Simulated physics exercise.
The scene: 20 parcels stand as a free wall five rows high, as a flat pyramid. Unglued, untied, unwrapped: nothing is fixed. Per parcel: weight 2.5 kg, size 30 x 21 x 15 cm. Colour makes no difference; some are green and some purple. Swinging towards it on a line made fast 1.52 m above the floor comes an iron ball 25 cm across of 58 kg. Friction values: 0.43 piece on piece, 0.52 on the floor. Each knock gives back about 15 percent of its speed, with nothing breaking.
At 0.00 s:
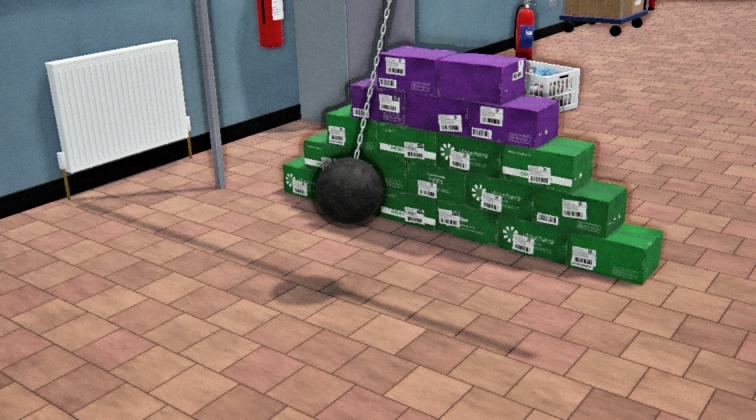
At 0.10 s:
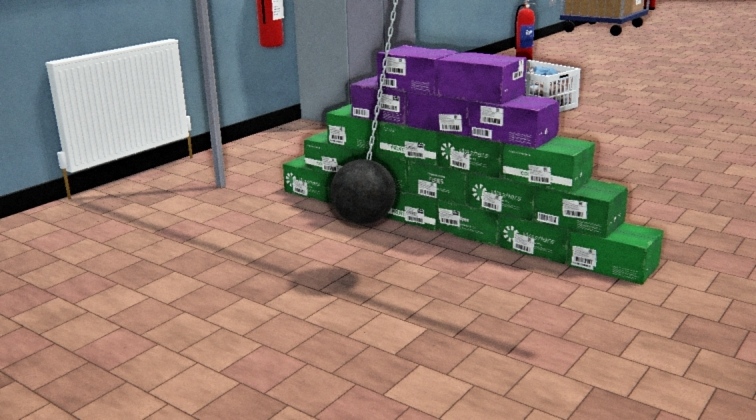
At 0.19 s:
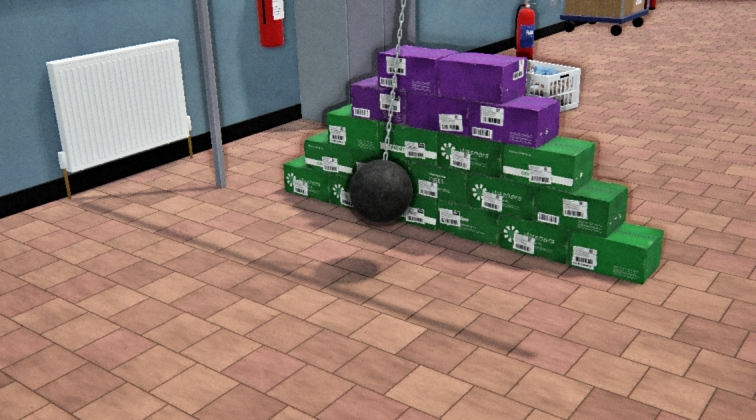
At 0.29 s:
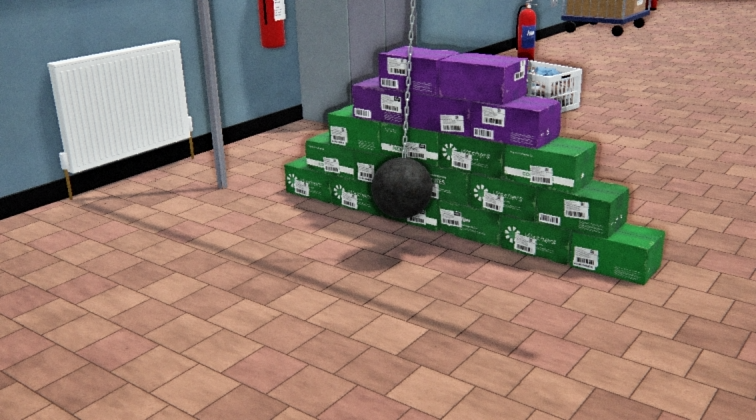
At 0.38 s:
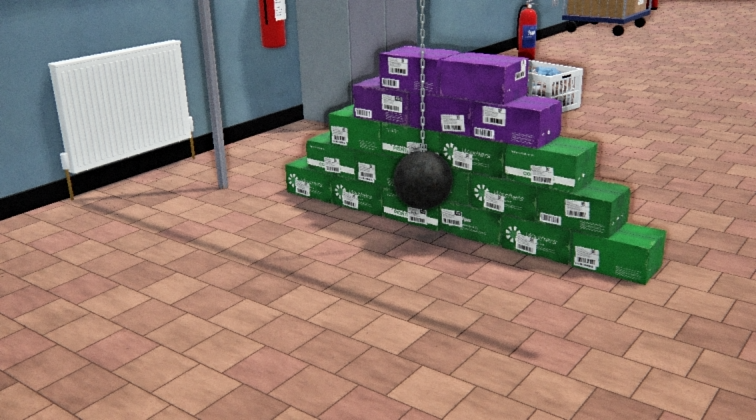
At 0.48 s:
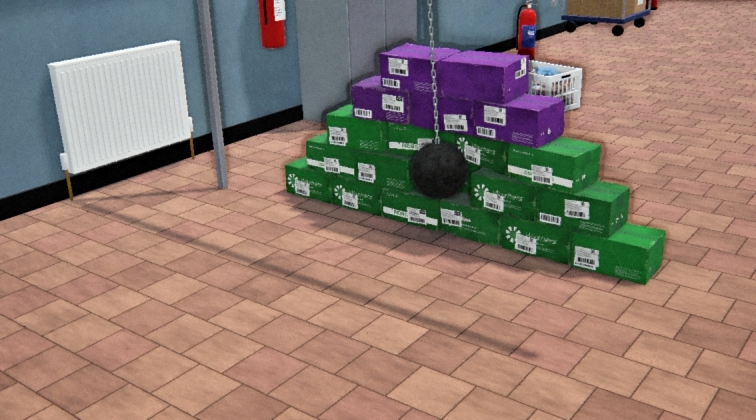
Dark ball on a chain swinging rightward across a tiled floor into stacked green and purple boxes, nudging them slightly.
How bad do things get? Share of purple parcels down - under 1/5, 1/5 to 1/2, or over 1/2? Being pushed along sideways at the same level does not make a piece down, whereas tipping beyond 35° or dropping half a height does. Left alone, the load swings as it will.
Share down: Over 1/2.
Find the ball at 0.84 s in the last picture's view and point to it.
(472, 142), roughly.
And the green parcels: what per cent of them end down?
Share down, green: 20 percent.
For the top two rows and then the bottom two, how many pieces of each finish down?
That's 5 up top and 1 at the bottom.
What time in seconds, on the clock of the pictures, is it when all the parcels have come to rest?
2.5 s, give or take.
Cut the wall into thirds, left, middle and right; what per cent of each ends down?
Per cent - left 20, middle 80, right 20.
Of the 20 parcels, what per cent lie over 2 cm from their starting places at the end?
That comes to 50 in a hundred.
By 0.84 s, line 19° past plumb; none of the 5 purple parcels down (1 of 20 in all colours); top purple parcel tilted 10°; top green parcel tilted 3°.
By 1.40 s, line 3° past plumb; 5 of the 5 purple parcels down (8 of 20 in all colours); top purple parcel tilted 73°, 34 cm lower; top green parcel moved 39 mm.
When it is over (2.6 s), line plumb; 5 of the 5 purple parcels down (8 of 20 in all colours); top purple parcel on its side; top green parcel moved 40 mm. That is 100 per cent. In pixels of the last frame, middles, top purple parcel near (488, 152), top green parcel near (548, 165).
